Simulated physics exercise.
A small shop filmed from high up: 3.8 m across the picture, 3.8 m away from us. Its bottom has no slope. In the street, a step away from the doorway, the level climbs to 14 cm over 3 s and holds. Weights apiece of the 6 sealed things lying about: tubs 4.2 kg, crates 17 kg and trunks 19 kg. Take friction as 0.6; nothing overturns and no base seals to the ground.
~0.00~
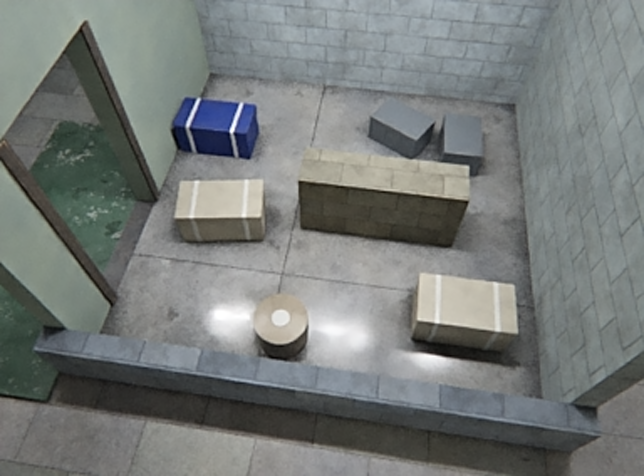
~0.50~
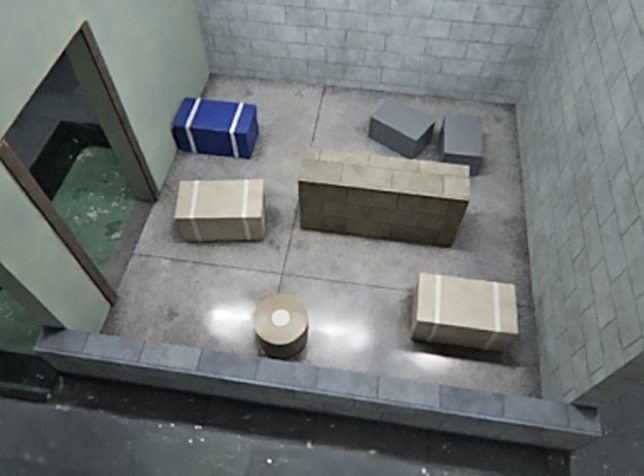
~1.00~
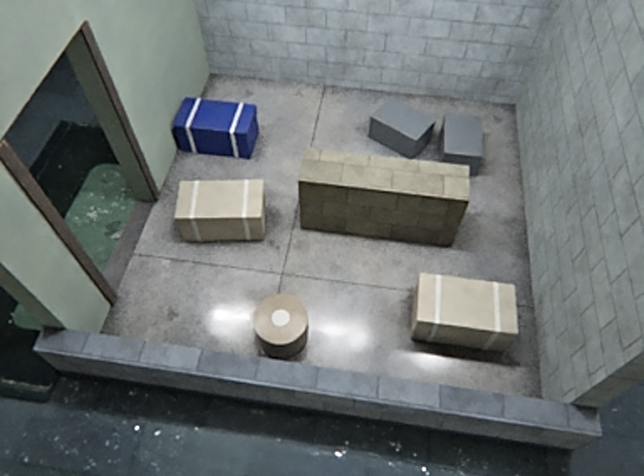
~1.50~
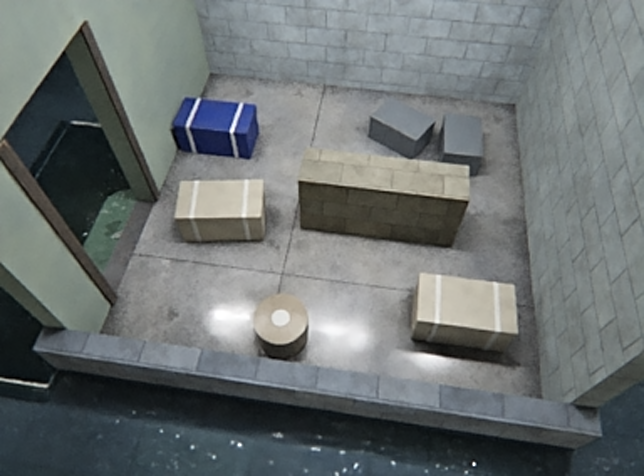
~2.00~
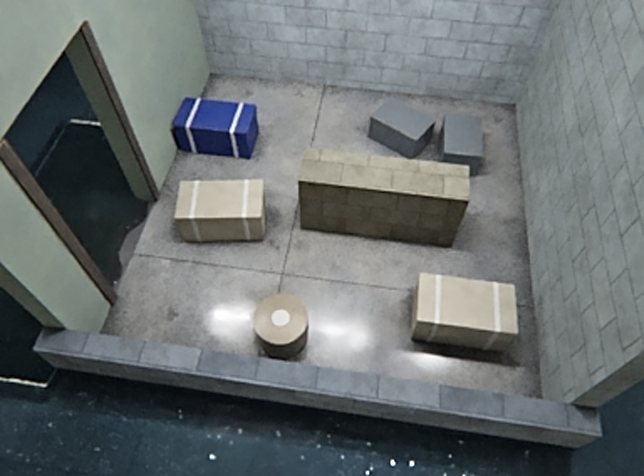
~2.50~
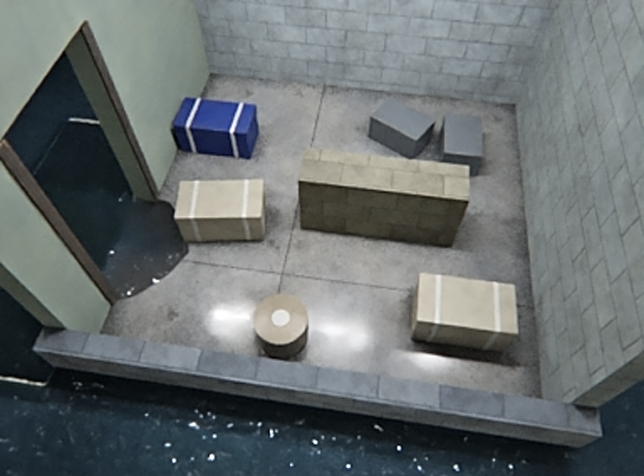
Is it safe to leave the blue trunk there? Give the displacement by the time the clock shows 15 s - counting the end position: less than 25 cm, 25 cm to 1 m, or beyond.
Blue trunk holds its place.
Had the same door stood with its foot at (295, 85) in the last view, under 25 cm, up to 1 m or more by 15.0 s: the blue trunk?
In that case the blue trunk gets carried off.
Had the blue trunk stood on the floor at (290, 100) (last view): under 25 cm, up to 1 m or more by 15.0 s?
It is nudged along.
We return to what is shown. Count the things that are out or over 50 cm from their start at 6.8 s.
1 of them.
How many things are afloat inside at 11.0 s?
At that moment 2.
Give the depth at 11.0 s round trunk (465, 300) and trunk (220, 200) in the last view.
Roughly 8 and 6 cm.
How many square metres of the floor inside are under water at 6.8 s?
Roughly 9.0 m2.
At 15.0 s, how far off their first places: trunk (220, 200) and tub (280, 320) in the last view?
In turn: 150 cm, 250 cm.
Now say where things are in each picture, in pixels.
The first frame shows the blue trunk at (215, 115) rests on the ground; water covers 0.0 m2; 0 of 6 have shifted.
The second frame shows the blue trunk at (215, 115) rests on the ground; 0.0 m2 under water; 0 of 6 have shifted.
The third frame shows the blue trunk at (215, 115) rests on the ground; water covers 0.0 m2; 0 of 6 have shifted.
The fourth frame shows the blue trunk at (215, 115), on the bottom; 0.0 m2 under water; 0 of 6 have shifted.
The fifth frame shows the blue trunk at (215, 115) rests on the ground; 0.0 m2 under water; 0 of 6 have shifted.
The sixth frame shows the blue trunk at (215, 115) rests on the ground; water covers 0.4 m2; 0 of 6 have shifted.
After 3.5 s the blue trunk is near (215, 115), 0.0 m from its start, aground; 0 afloat.
After 6.8 s the blue trunk is near (215, 115), 0.0 m from its start, aground; 1 afloat.
After 11.0 s the blue trunk is near (215, 115), 0.0 m from its start, aground; 2 afloat.
After 15.0 s the blue trunk is near (218, 113), 0.0 m from its start, afloat; 6 afloat.
